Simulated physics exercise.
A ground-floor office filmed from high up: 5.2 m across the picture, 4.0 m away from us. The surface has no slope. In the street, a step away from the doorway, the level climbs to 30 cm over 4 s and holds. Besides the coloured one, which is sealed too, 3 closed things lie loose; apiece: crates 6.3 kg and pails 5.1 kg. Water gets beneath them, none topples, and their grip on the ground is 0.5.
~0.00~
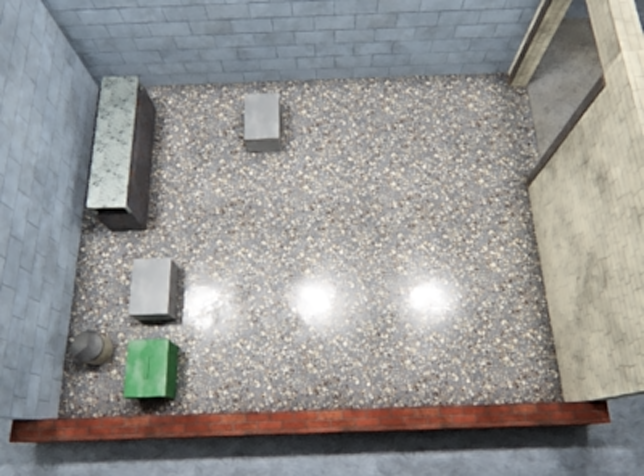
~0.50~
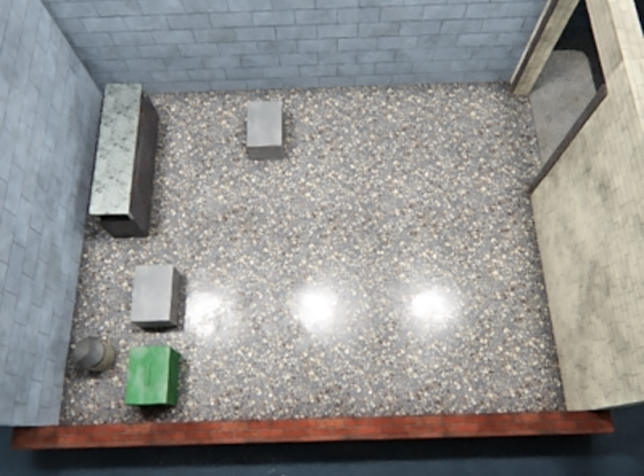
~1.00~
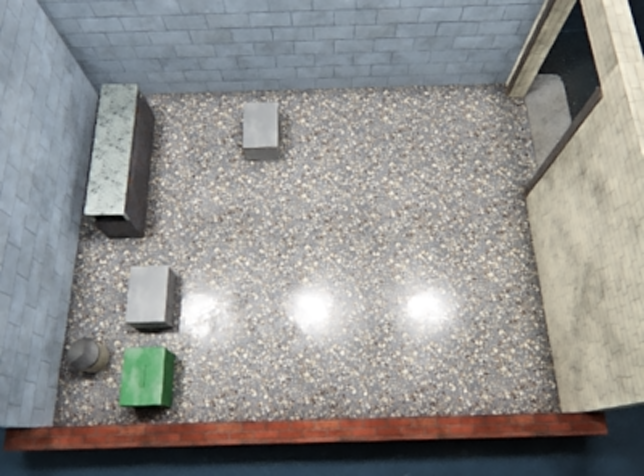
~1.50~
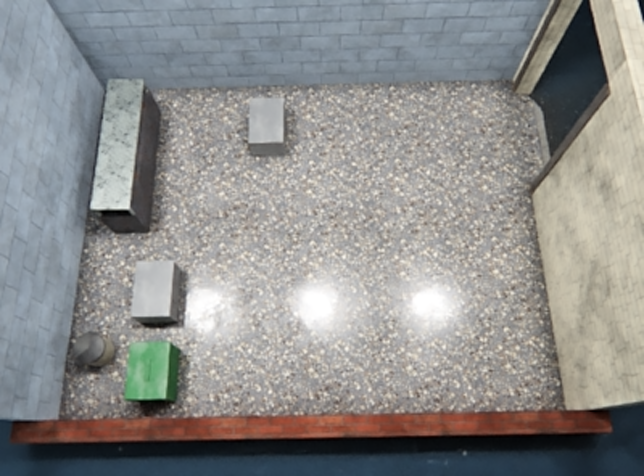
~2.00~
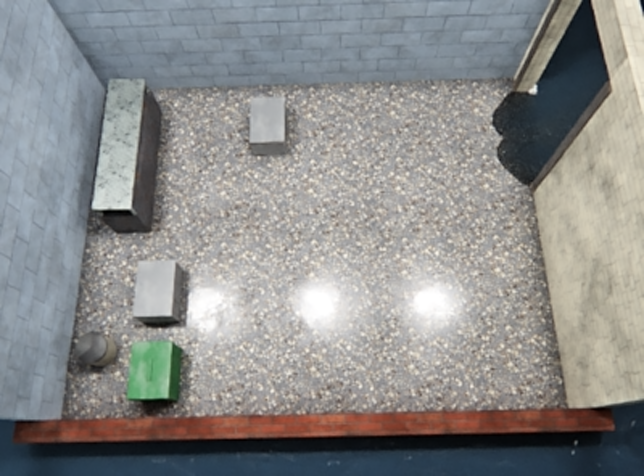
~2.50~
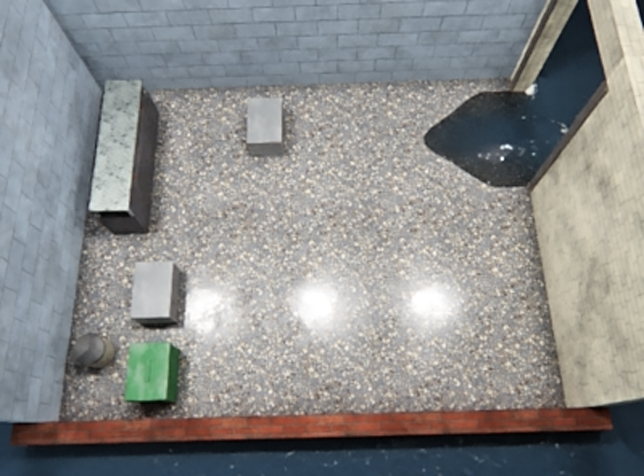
Dark water rose outside the doorway on the right, then crept in over the speckled floor in a spreading puddle, while the green chest, the grey boxes and everything else inside stayed put.
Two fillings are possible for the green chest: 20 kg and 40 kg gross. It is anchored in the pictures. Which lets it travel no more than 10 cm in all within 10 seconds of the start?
I expect that neither weight holds it.
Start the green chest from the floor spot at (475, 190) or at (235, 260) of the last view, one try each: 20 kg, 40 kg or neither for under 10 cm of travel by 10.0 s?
In that order: Neither holds; only the larger holds.
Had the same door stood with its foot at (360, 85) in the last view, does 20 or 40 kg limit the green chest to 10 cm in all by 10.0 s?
In that case only the larger load is enough.
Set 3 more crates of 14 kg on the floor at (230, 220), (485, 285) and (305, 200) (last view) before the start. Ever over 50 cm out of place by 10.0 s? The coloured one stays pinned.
In that order: More, less, more.
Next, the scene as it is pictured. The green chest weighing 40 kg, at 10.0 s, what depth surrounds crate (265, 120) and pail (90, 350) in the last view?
About 19 and 18 cm.
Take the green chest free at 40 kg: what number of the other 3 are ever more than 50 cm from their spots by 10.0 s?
I count 3.
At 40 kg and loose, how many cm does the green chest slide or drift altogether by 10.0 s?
About 50 cm.
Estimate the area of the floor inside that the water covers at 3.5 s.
About 4.5 m2.
After 3.5 s the green chest would be 0 cm from its start with 20 kg and 0 cm from its start with 40 kg; 0 cm of water round it then.
After 4.5 s the green chest would be 0 cm from its start with 20 kg and 0 cm from its start with 40 kg; 0 cm of water round it then.
After 7.0 s the green chest would be 2 cm from its start with 20 kg and 0 cm from its start with 40 kg; 7 cm of water round it then.
After 10.0 s the green chest would be 20 cm from its start with 20 kg and 54 cm from its start with 40 kg; 18 cm of water round it then.
